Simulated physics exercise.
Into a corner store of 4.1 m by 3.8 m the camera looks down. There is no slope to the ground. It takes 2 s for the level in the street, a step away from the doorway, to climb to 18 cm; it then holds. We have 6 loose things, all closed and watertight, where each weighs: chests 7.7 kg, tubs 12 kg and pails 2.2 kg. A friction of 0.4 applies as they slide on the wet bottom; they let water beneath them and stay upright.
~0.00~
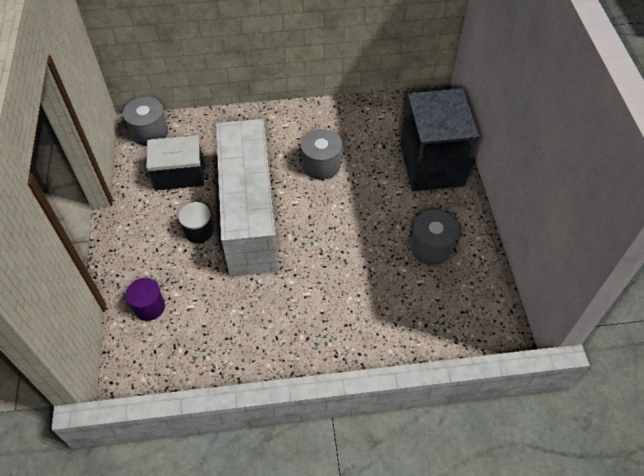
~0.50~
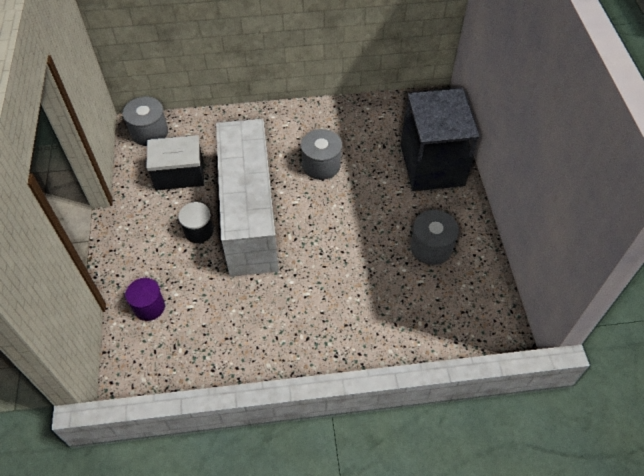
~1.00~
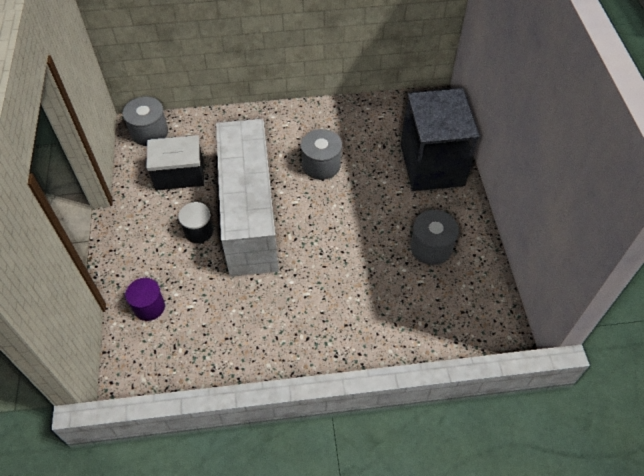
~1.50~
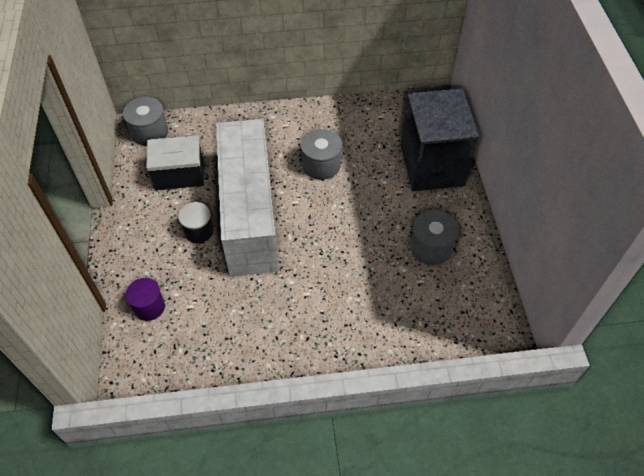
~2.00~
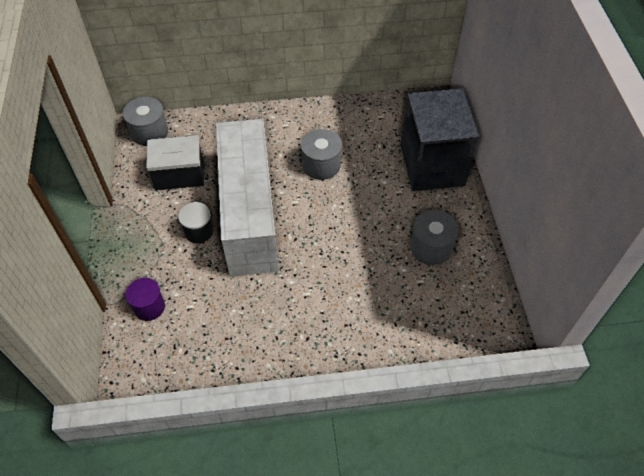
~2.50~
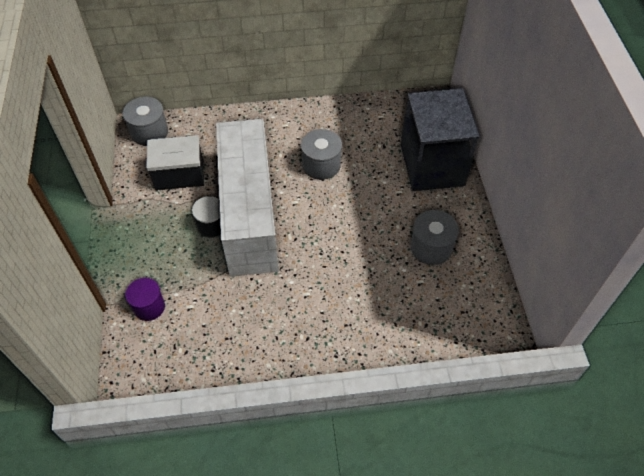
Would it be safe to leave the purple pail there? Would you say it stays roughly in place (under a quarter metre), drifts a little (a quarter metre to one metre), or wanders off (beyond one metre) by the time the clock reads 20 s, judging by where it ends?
I would say it drifts a little.
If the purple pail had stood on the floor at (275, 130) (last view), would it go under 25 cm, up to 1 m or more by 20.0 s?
By then it edges a bit.
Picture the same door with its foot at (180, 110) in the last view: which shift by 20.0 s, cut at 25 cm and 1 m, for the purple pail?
Then the purple pail is swept a long way.
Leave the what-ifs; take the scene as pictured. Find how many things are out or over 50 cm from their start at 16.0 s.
5.
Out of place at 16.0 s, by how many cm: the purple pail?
It is about 40 cm out of place by then.
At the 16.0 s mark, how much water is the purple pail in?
10 cm, roughly.
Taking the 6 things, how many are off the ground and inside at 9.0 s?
At that time, 4.
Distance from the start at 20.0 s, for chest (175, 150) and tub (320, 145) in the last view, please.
Net displacement, in order: 140 cm; 50 cm.
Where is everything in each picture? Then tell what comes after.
In the first frame, the purple pail at (143, 292) rests on the ground; water covers 0.0 m2; 0 of 6 have shifted.
In the second frame, the purple pail at (143, 292), on the bottom; water covers 0.0 m2; 0 of 6 have shifted.
In the third frame, the purple pail at (143, 292) rests on the ground; 0.0 m2 under water; 0 of 6 have shifted.
In the fourth frame, the purple pail at (143, 292) rests on the ground; 0.0 m2 under water; 0 of 6 have shifted.
In the fifth frame, the purple pail at (143, 292), on the bottom; water covers 0.4 m2; 0 of 6 have shifted.
In the sixth frame, the purple pail at (143, 292), on the bottom; water covers 1.2 m2; 1 of 6 have shifted.
After 4.0 s the purple pail is near (146, 337), 0.5 m from its start, aground; 1 afloat.
After 9.0 s the purple pail is near (152, 343), 0.6 m from its start, afloat; 4 afloat.
After 16.0 s the purple pail is near (178, 311), 0.4 m from its start, afloat; 6 afloat.
After 20.0 s the purple pail is near (177, 334), 0.6 m from its start, afloat; 6 afloat.
